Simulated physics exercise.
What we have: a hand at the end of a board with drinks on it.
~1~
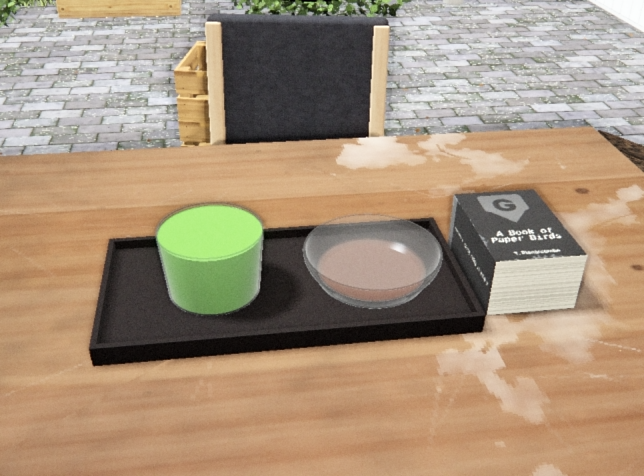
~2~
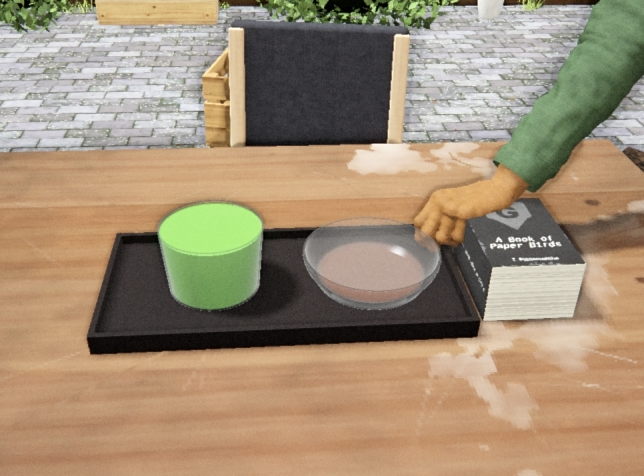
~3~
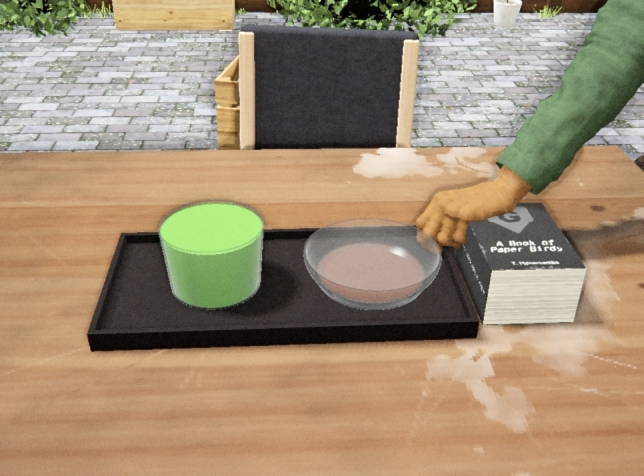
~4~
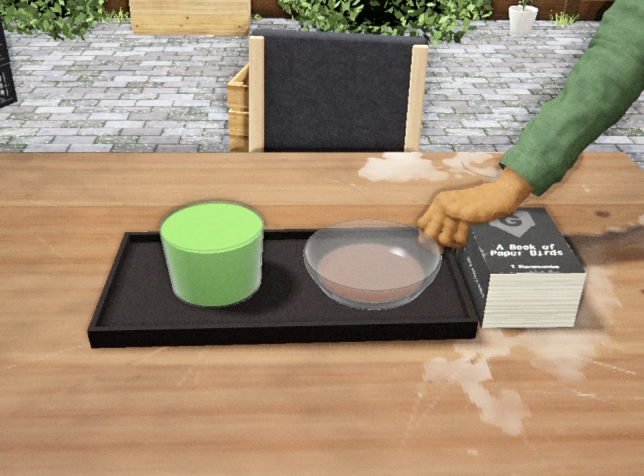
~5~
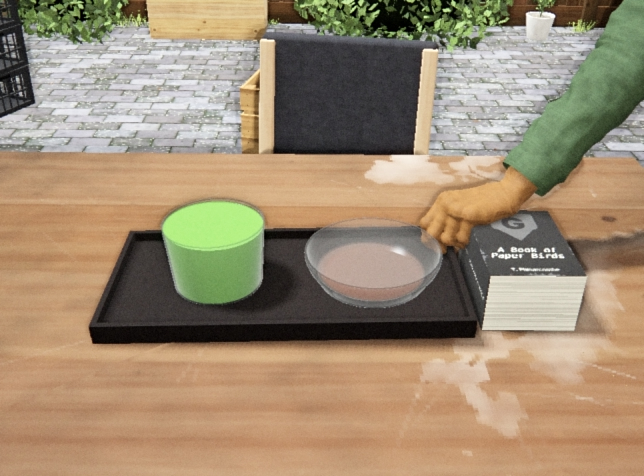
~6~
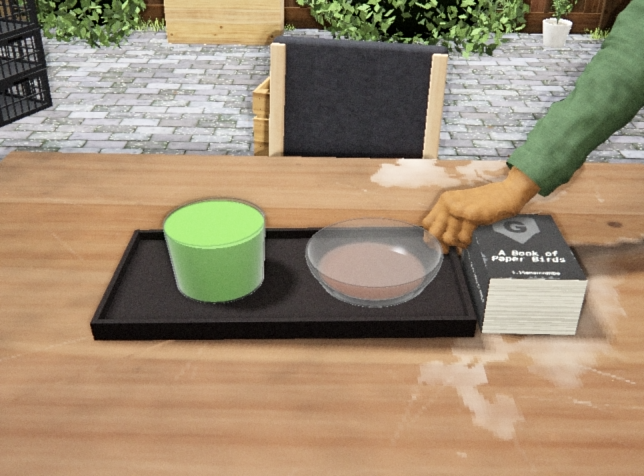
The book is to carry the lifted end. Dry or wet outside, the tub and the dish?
The tub slops over; the dish stays dry outside.
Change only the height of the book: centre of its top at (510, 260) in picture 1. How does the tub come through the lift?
In that case: Keeps it in.
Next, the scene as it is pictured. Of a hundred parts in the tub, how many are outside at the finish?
Some 10 per cent.
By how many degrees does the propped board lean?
At 11° or so.
Shortly, the board slopes by about 7°; tub, none is lost; dish, none is lost.
Then, the board slopes by about 13°; tub, it has lost some; dish, none is lost.
At the finish, the board slopes by about 11°, resting on the book; tub, it has lost some; dish, none is lost.
